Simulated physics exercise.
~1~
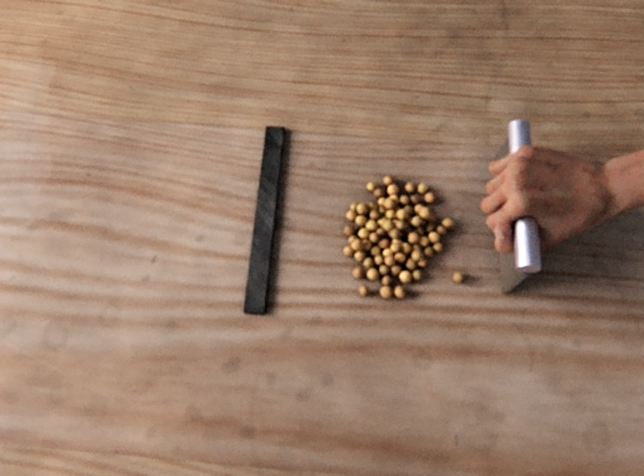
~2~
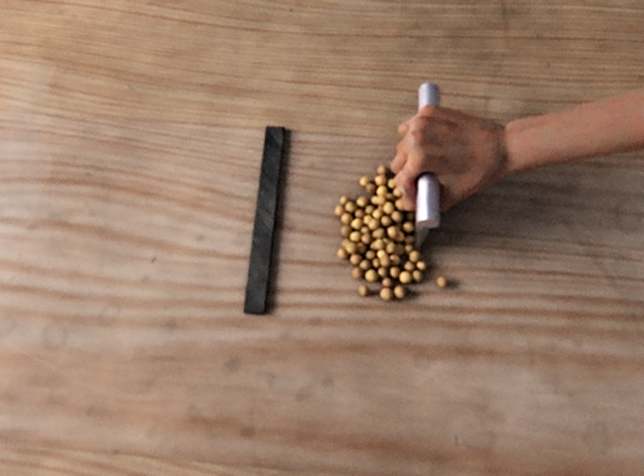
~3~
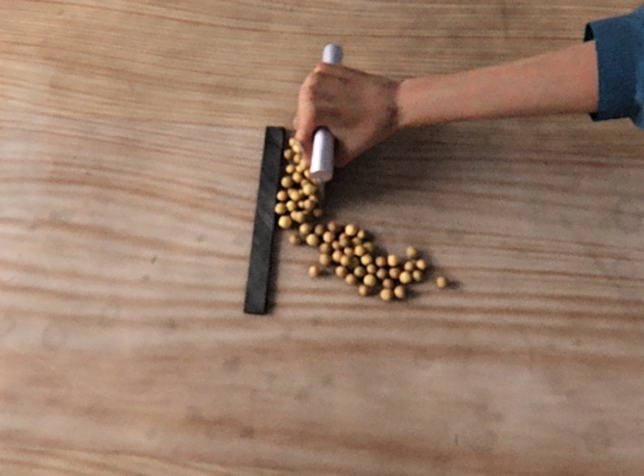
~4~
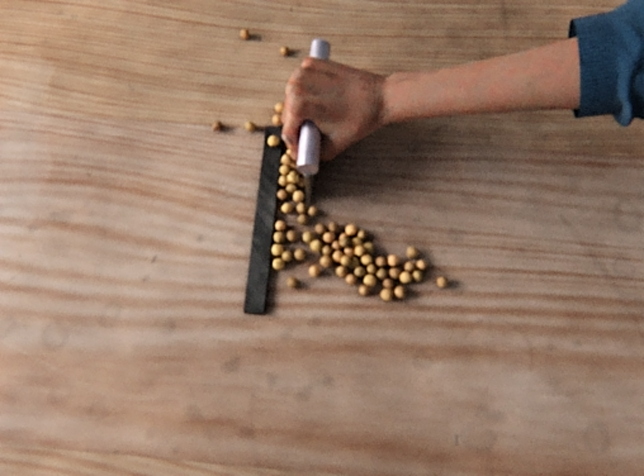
A hand holding a scraper with a pale, silvery handle rests at the right of a wooden tabletop, seen from above. To its left lies a loose pile of small yellowish-brown wooden beads, and beyond them a dark, narrow strip stands nearly upright across the way. The hand pushes the scraper left into the upper part of the pile, and a blue sleeve comes into view. Beads bunch against the strip while the lower ones stay behind. Finally a few roll around the strip's top end and scatter above, while most remain to its right.
